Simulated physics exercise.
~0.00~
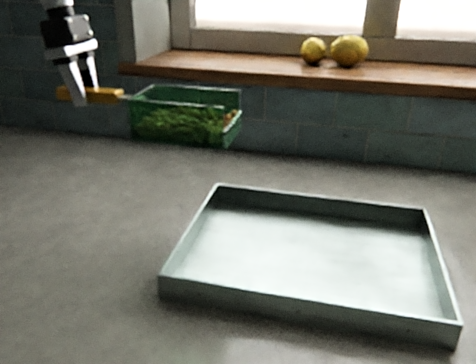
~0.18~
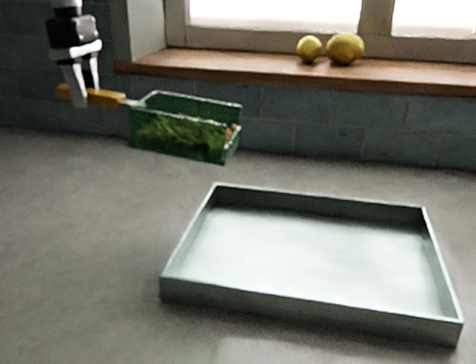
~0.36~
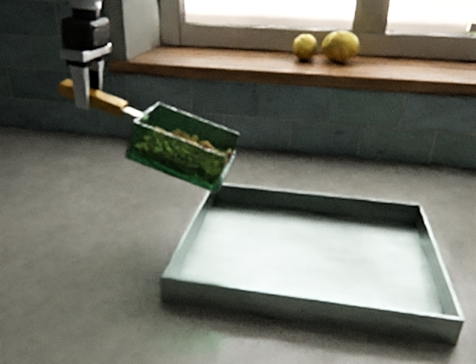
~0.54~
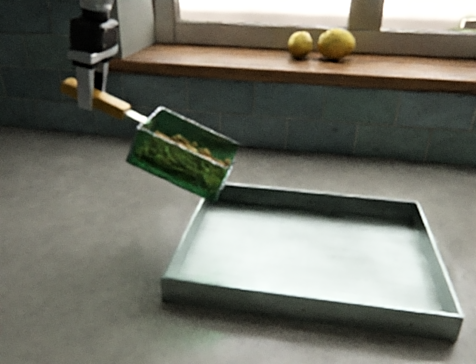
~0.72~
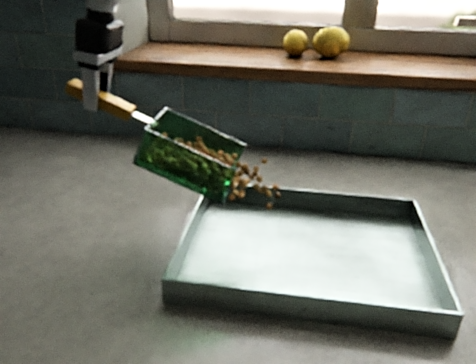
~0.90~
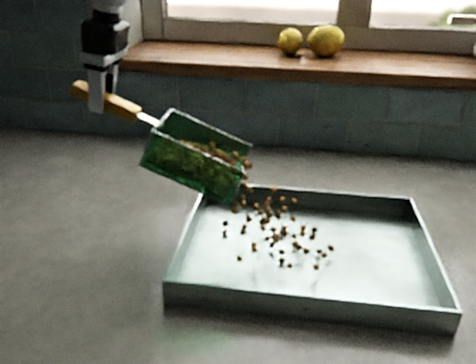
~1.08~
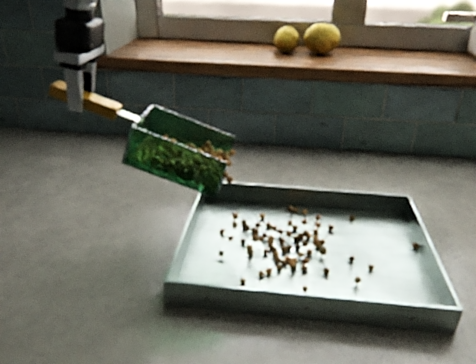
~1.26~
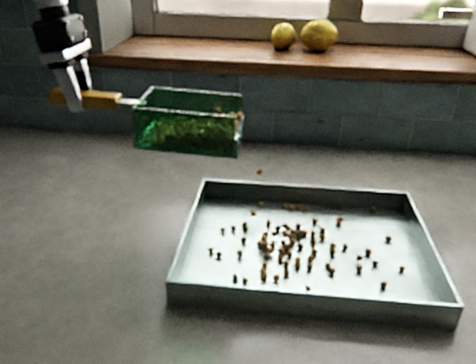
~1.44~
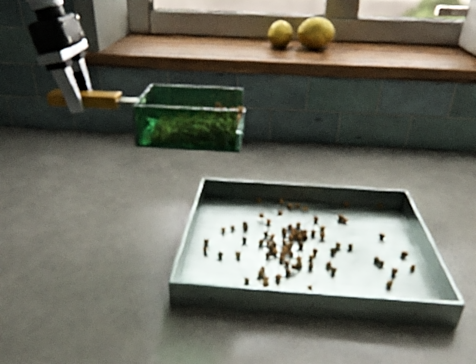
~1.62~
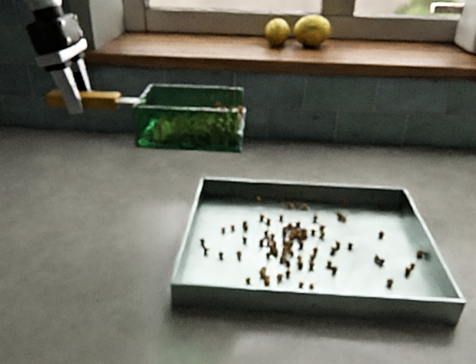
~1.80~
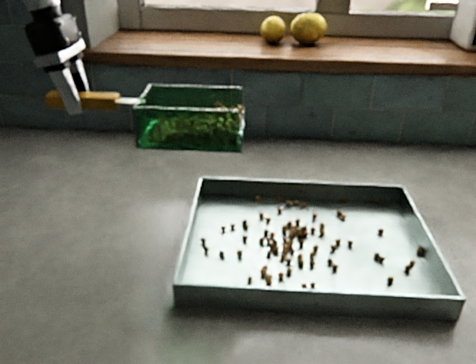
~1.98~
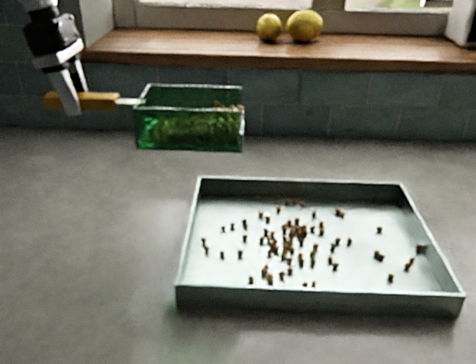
A robot arm tips a green box, spilling some brown bits into a tray, then levels it.
